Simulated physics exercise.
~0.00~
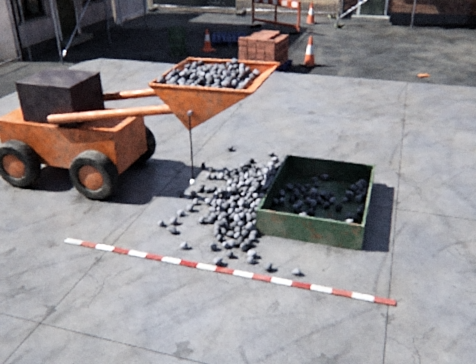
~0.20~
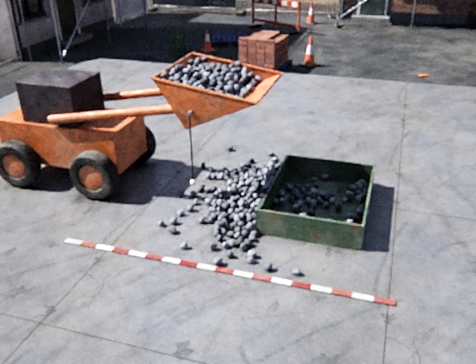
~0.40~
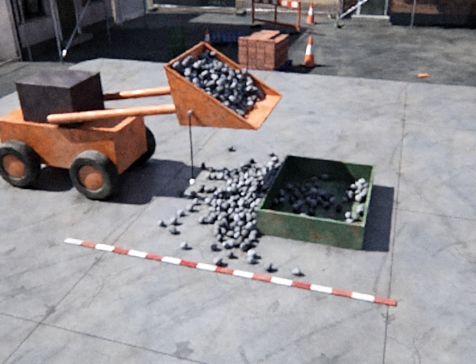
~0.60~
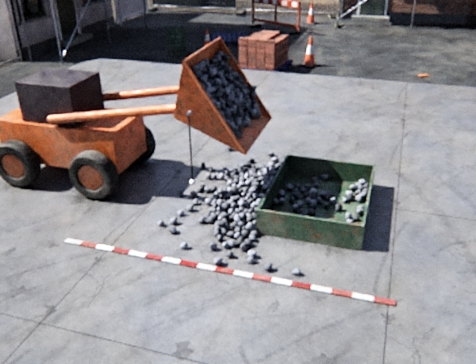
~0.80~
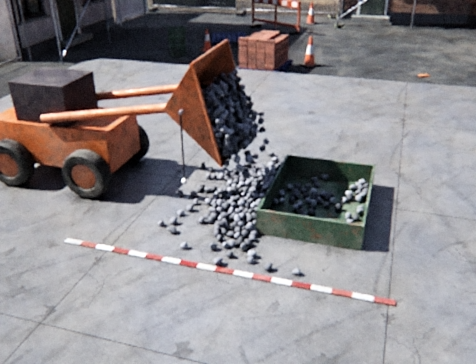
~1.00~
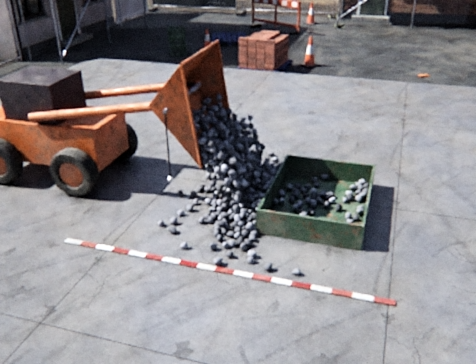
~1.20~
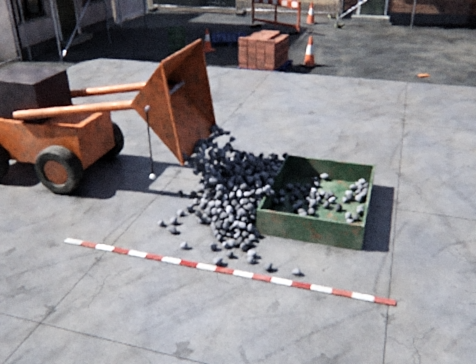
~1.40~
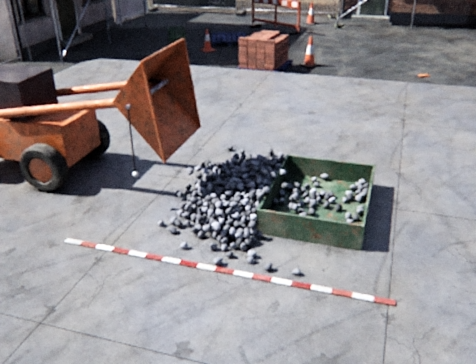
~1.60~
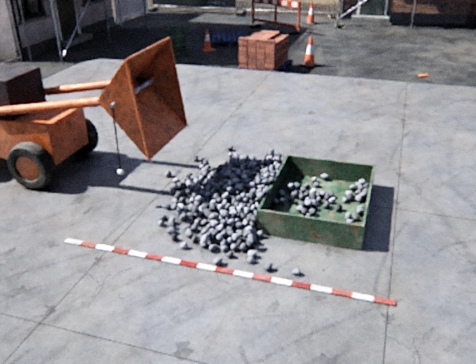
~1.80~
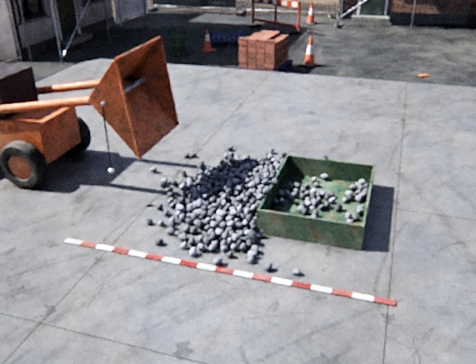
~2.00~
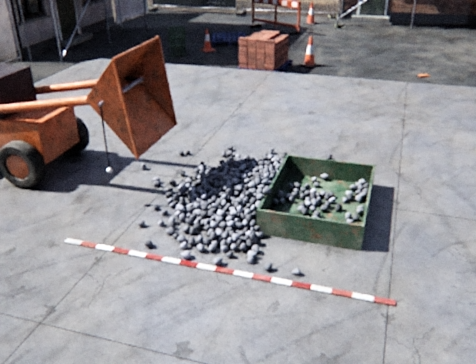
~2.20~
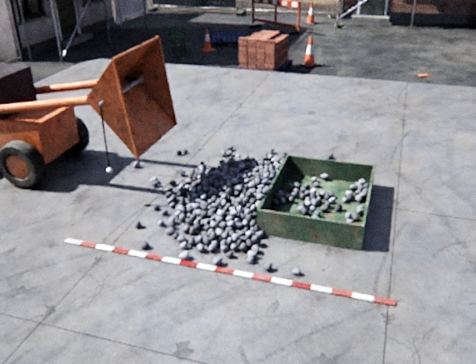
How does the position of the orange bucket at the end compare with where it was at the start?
The bucket ends up clearly further left than it was at the start, at about the same height in view.
